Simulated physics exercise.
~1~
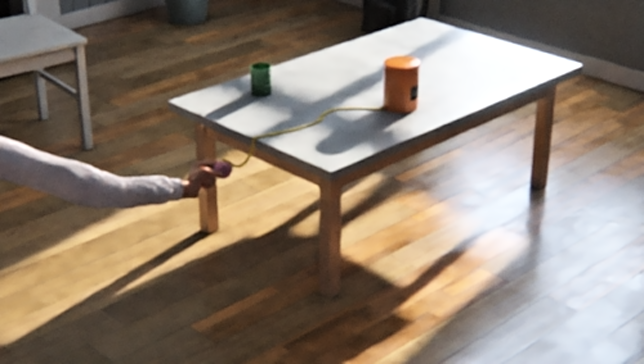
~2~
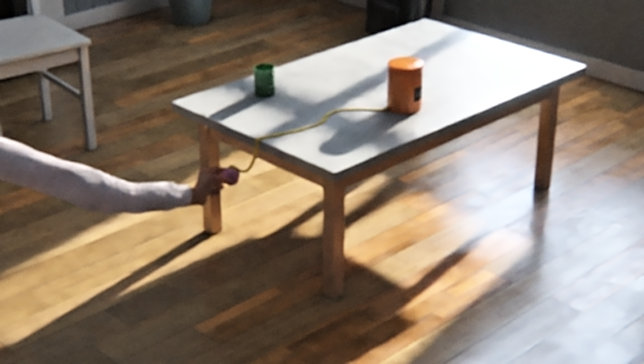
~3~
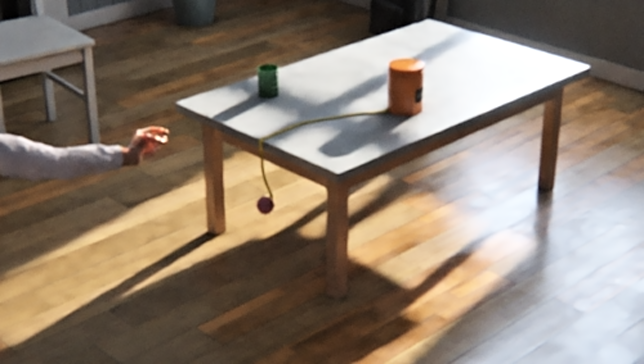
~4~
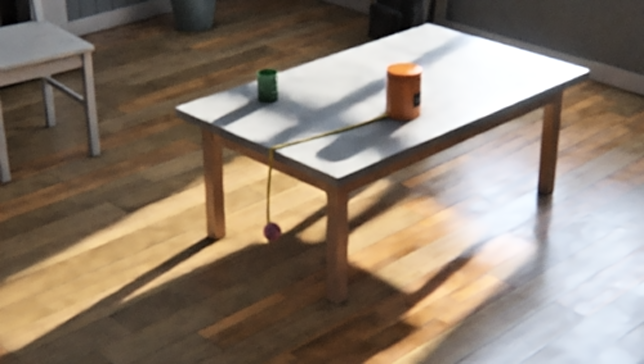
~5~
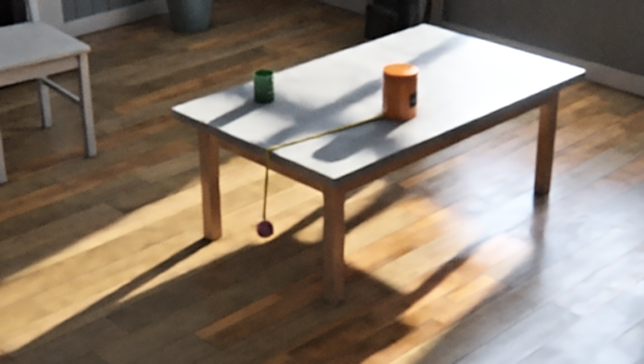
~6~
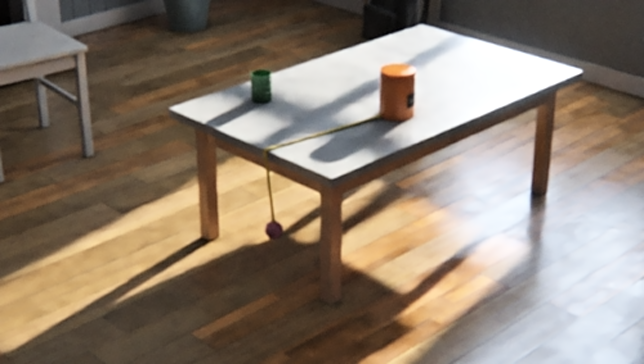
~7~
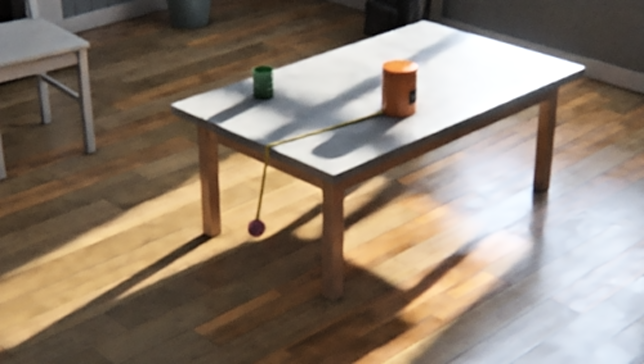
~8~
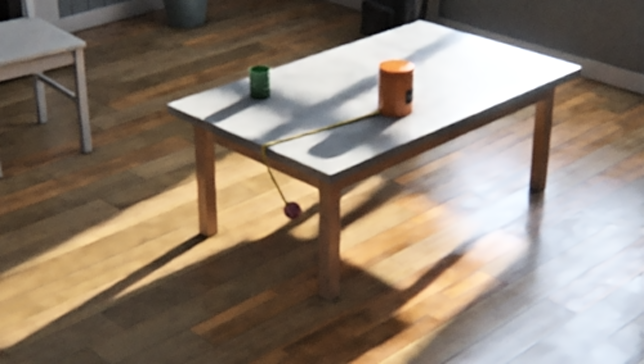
In a sunlit wood-floored room, a hand releases a pink ball tied to an orange canister, leaving it swinging below the table edge.
